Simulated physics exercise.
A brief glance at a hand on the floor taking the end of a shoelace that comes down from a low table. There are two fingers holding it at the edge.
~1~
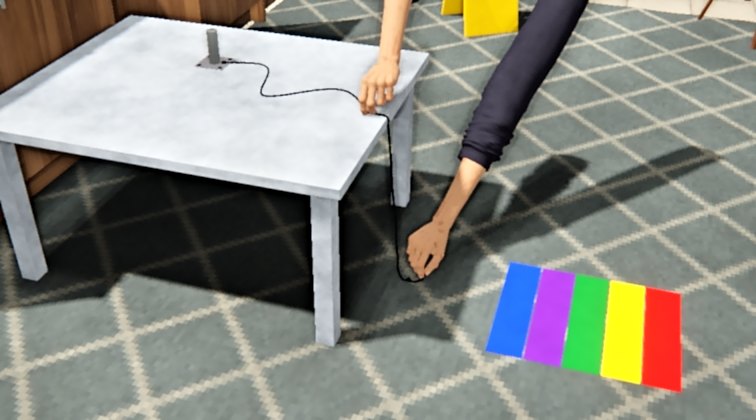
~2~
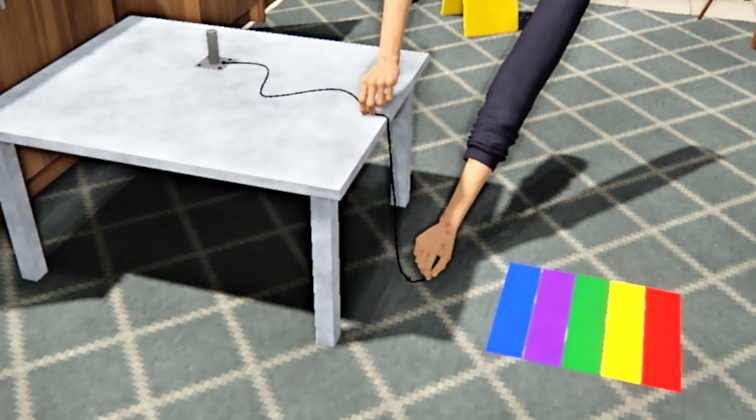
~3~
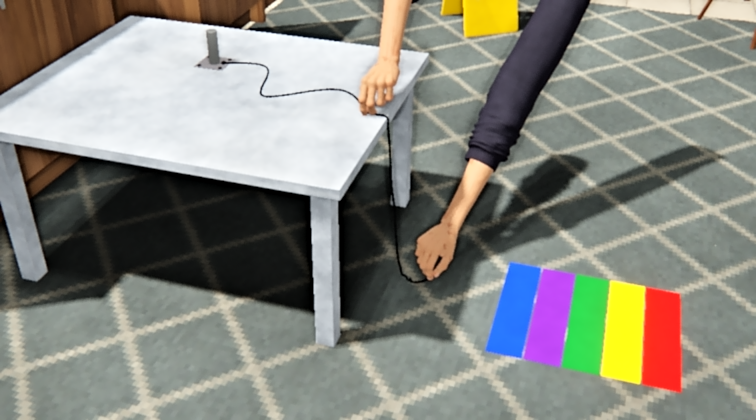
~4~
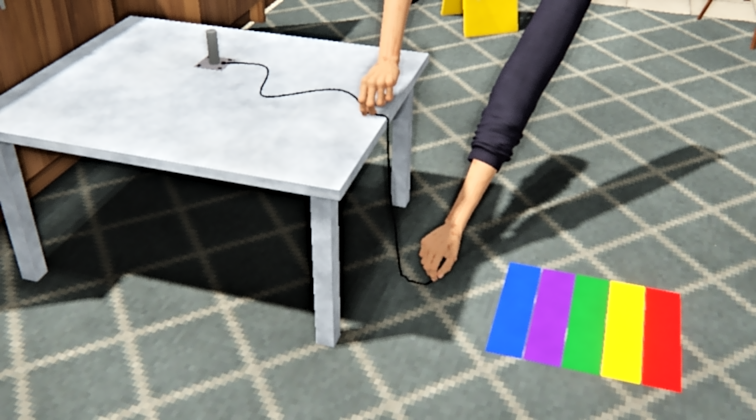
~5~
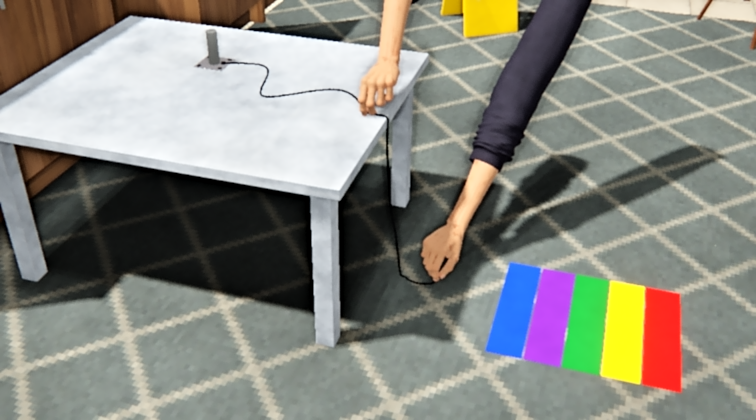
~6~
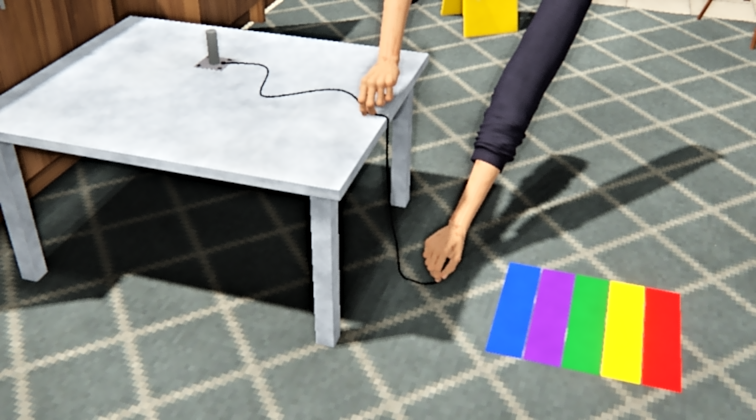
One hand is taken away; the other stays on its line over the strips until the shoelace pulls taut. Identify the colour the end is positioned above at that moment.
It is positioned above yellow.
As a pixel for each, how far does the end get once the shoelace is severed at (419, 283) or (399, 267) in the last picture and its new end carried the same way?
Going through both, you get (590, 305) and then (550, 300).
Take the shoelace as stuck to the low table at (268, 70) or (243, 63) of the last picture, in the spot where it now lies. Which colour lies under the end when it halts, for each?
The end comes to rest on yellow and then on yellow.
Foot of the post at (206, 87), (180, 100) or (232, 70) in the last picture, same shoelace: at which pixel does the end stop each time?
About (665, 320), (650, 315) and (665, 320).
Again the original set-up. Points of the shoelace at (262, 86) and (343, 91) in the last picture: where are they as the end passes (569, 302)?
Taking them in turn, (297, 85) and then (386, 110).
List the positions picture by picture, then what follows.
End (424, 273); blue (508, 337); purple (545, 345); green (583, 352); yellow (622, 361); red (662, 369), in the first frame.
End (431, 275); shoelace through (259, 64) (261, 94) (339, 90) (383, 116) (394, 191) (397, 254), in the second frame.
End (433, 275), in the third frame.
End (437, 276); shoelace through (259, 65) (261, 94) (339, 90) (383, 116) (390, 191) (398, 254), in the fourth frame.
End (439, 277), in the fifth frame.
End (441, 277); shoelace through (259, 65) (261, 94) (338, 90) (383, 116) (389, 190) (398, 254), in the sixth frame.
Soon after, end near (569, 302); over purple.
Then, end near (608, 309); over yellow.
At full stretch, end near (632, 314); over yellow. It gets as far as the yellow strip.
